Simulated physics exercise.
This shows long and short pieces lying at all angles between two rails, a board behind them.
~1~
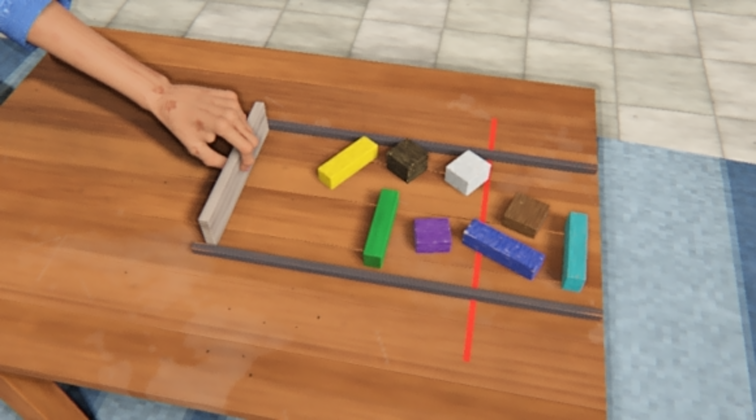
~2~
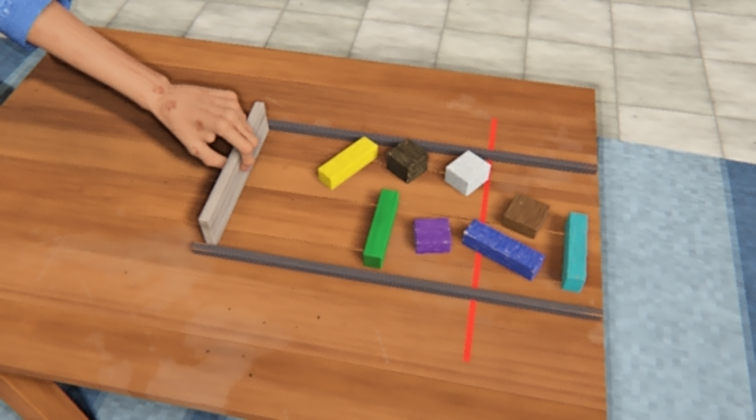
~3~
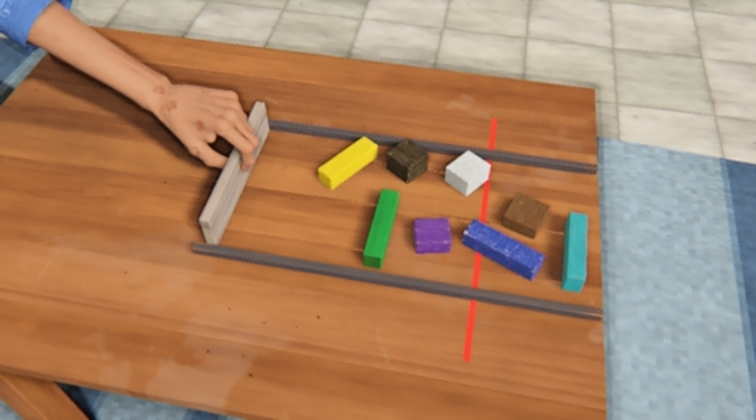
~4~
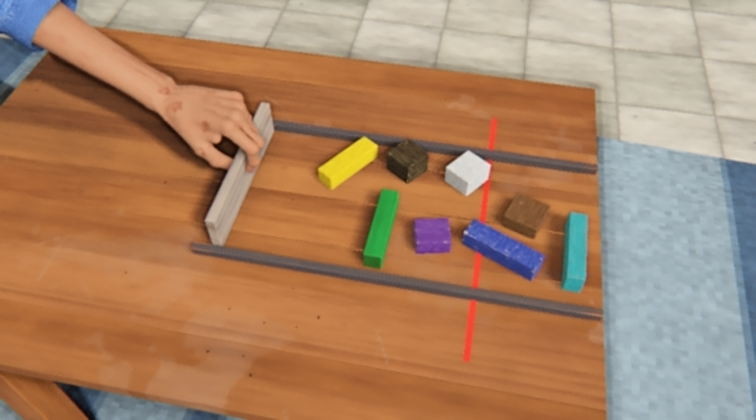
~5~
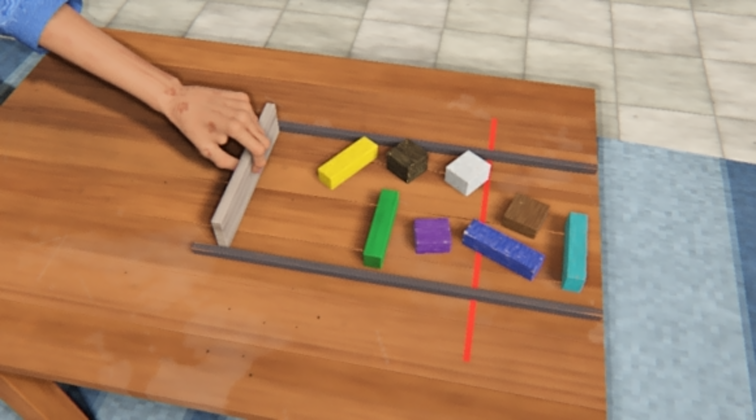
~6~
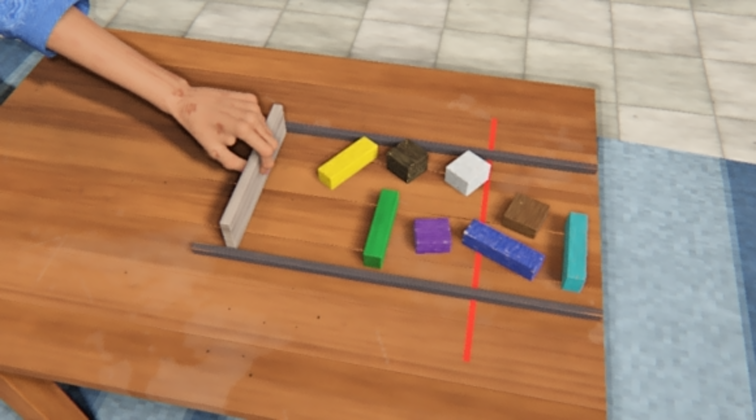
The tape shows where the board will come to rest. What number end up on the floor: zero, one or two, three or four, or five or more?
As it turns out, the number that fall off is zero.
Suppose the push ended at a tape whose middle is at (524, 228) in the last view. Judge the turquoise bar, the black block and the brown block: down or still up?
The turquoise bar drops off; the black block stays on; the brown block stays on.
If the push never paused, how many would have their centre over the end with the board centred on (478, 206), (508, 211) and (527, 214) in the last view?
Past the end: 0, 0 and 1.
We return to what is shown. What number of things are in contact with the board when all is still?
2 of them.
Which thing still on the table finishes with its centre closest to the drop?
It is the turquoise bar.
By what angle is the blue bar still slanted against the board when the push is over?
About 40°.
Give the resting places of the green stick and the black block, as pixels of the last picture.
The green stick stops around (489, 244); the black block around (524, 171).
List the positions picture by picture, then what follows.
The first frame shows turquoise bar (575, 251); brown block (526, 215); blue bar (502, 249); board (237, 170); tape (483, 221).
The second frame shows brown block (525, 216); board (237, 170).
The third frame shows blue bar (502, 249); black block (408, 161).
The fourth frame shows turquoise bar (575, 251); purple block (432, 236).
The fifth frame shows brown block (525, 216); green stick (382, 227).
The sixth frame shows turquoise bar (575, 251); brown block (525, 216); blue bar (502, 249); board (257, 173); tape (483, 221).
A little later, none off yet; turquoise bar at rest near (575, 251); brown block at rest near (525, 216); blue bar at rest near (502, 249).
When it is over, the number that fall off is zero.
